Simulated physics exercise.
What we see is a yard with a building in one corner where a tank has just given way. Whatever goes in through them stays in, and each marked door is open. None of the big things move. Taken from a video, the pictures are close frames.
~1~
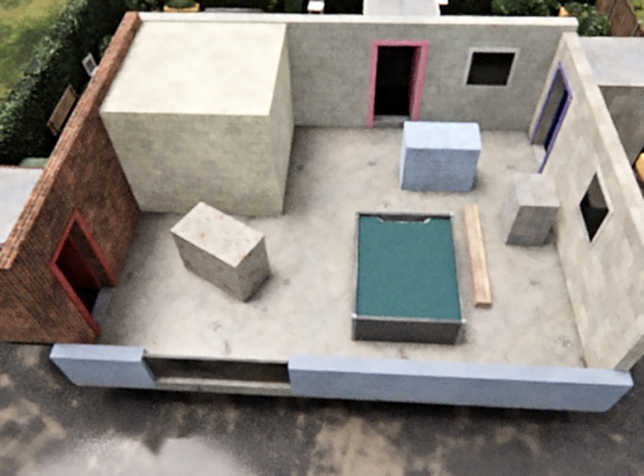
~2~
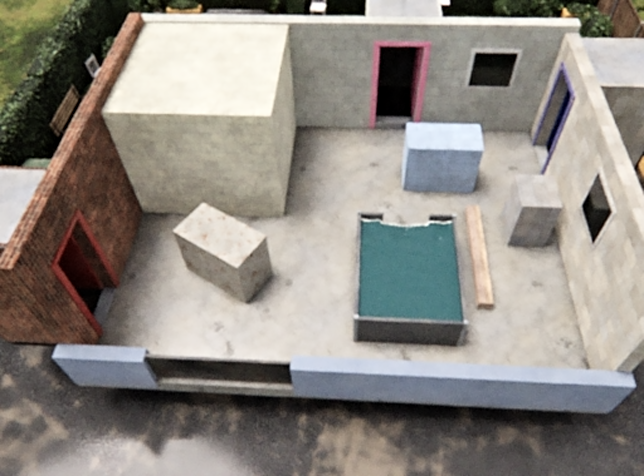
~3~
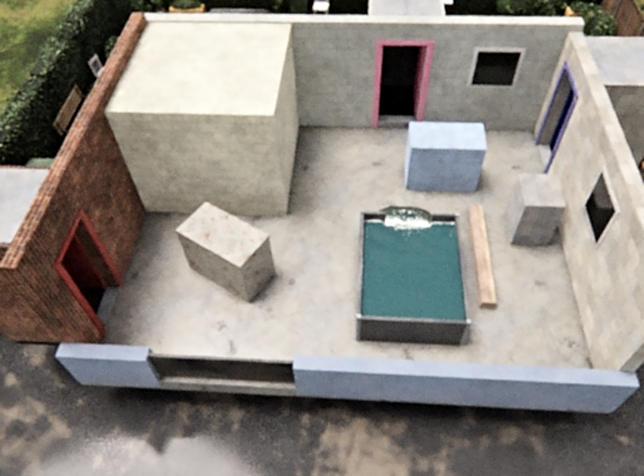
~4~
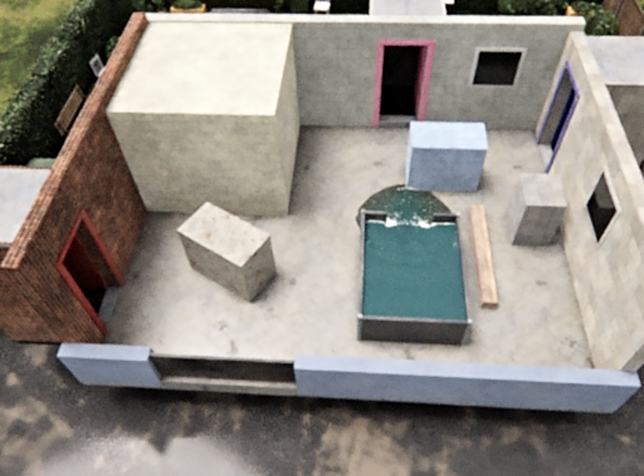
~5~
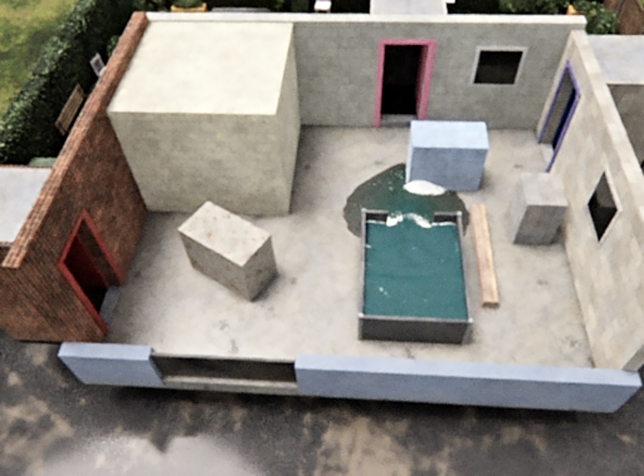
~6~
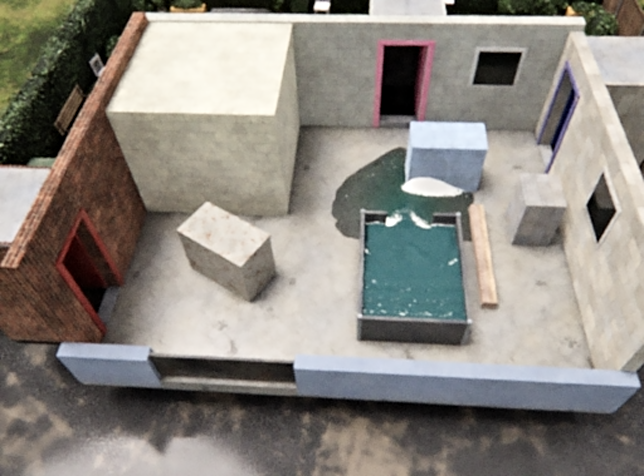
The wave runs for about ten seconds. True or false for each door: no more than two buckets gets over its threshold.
The blue door - false; the red door - true; the pink door - true.
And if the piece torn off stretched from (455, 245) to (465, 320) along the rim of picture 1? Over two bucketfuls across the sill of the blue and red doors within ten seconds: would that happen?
I'd expect the blue door to exceed it and the red door to exceed it.
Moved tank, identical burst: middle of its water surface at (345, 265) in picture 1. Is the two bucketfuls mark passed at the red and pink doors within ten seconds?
The red one keeps below it, the pink one floods.
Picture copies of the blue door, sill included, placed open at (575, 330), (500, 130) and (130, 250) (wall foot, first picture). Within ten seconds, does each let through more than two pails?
The first misses the line, the next clears the line, the last misses the line.
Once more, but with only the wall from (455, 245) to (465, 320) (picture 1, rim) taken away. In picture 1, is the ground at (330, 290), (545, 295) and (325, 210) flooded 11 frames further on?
Point by point: Unwetted; soaked; unwetted.
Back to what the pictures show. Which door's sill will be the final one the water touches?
That would be the door marked red.
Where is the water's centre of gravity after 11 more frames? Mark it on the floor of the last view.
The centre of mass sits at about (407, 239).
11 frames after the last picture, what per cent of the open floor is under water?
I reckon around 30 %.
A moment on, water covers 20 % of the floor; the blue door not reached, the red door not reached, the pink door wet at the sill, nothing in.
Next, water covers 30 % of the floor; the blue door wet at the sill, nothing in, the red door not reached, the pink door under two buckets in.
Then, water covers 45 % of the floor; the blue door under two buckets in, the red door not reached, the pink door under two buckets in.
Later, water covers 70 % of the floor; the blue door over two buckets in, the red door not reached, the pink door under two buckets in.
In the end, water covers 85 % of the floor; the blue door over two buckets in, the red door wet at the sill, nothing in, the pink door under two buckets in.
